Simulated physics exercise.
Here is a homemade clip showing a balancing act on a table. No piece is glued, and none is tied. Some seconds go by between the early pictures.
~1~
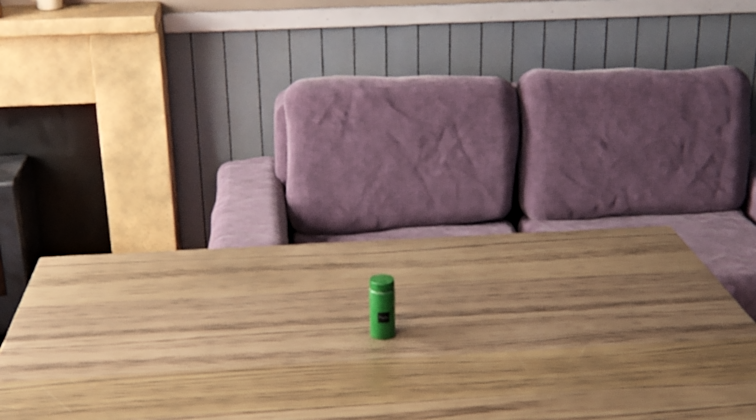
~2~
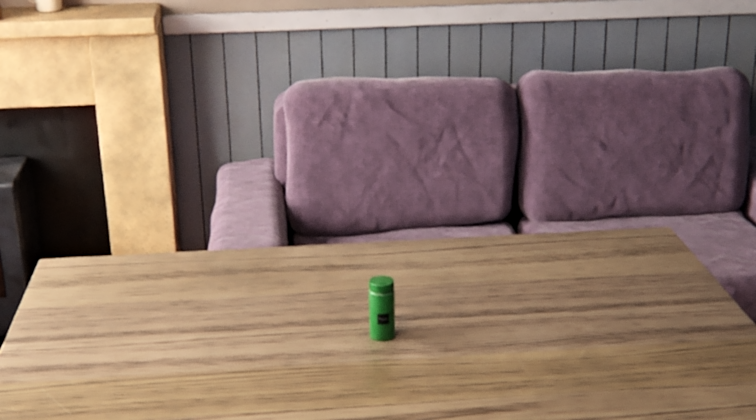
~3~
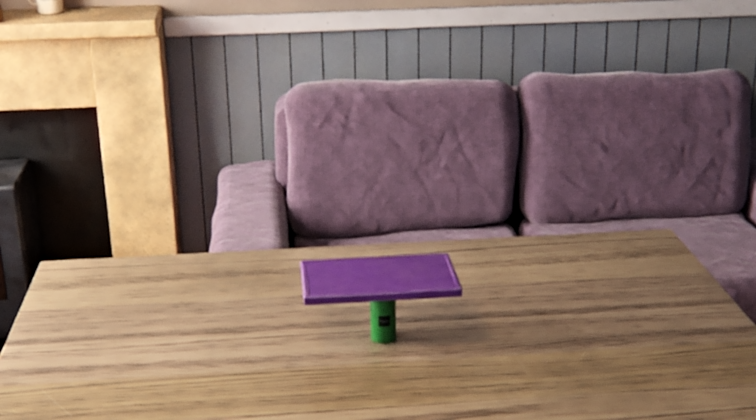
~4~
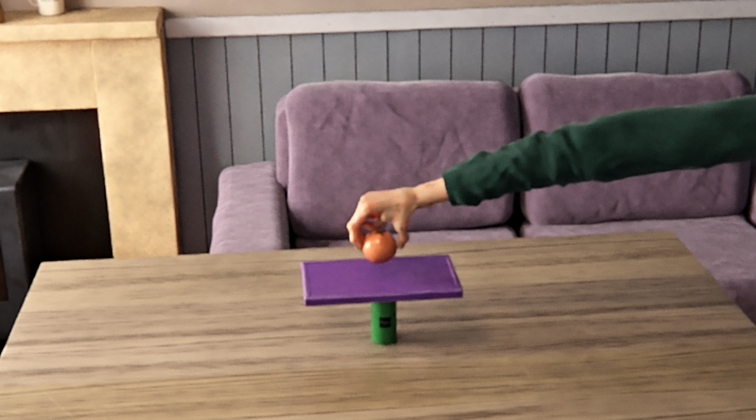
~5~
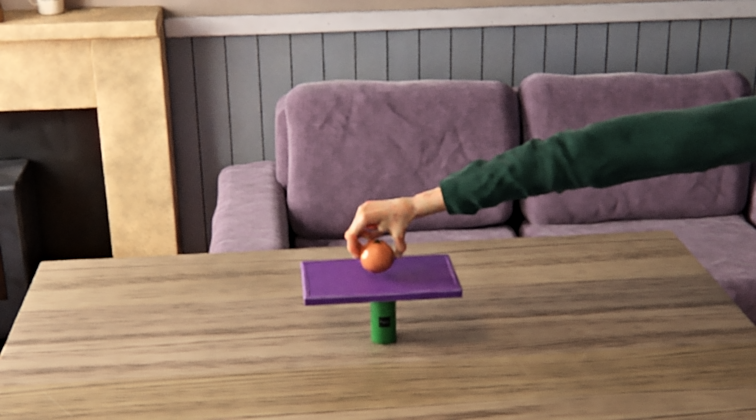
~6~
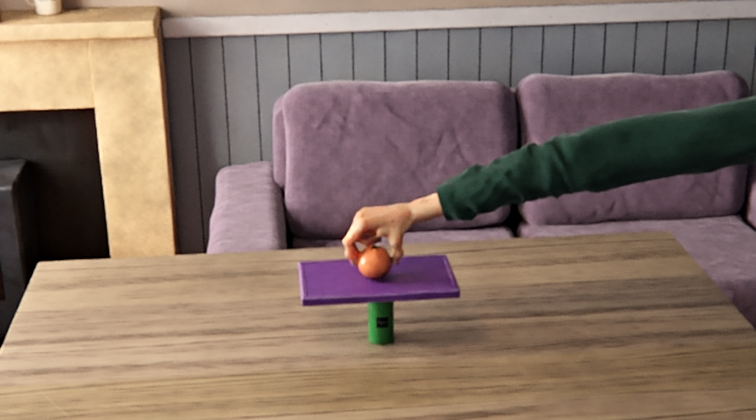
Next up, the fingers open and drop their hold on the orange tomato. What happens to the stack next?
The stack is going to stay put.
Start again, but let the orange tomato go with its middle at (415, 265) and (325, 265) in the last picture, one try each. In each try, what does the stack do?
Well, the first time it stays put, and the second time it goes over.
Then, 0.90 s on from there, no change.
Then, 1.80 s on from there, orange tomato resting near (374, 263).
In the end, all 3 unmoved. At the end, from the last picture's camera, orange tomato near (374, 263). The stack stays up.
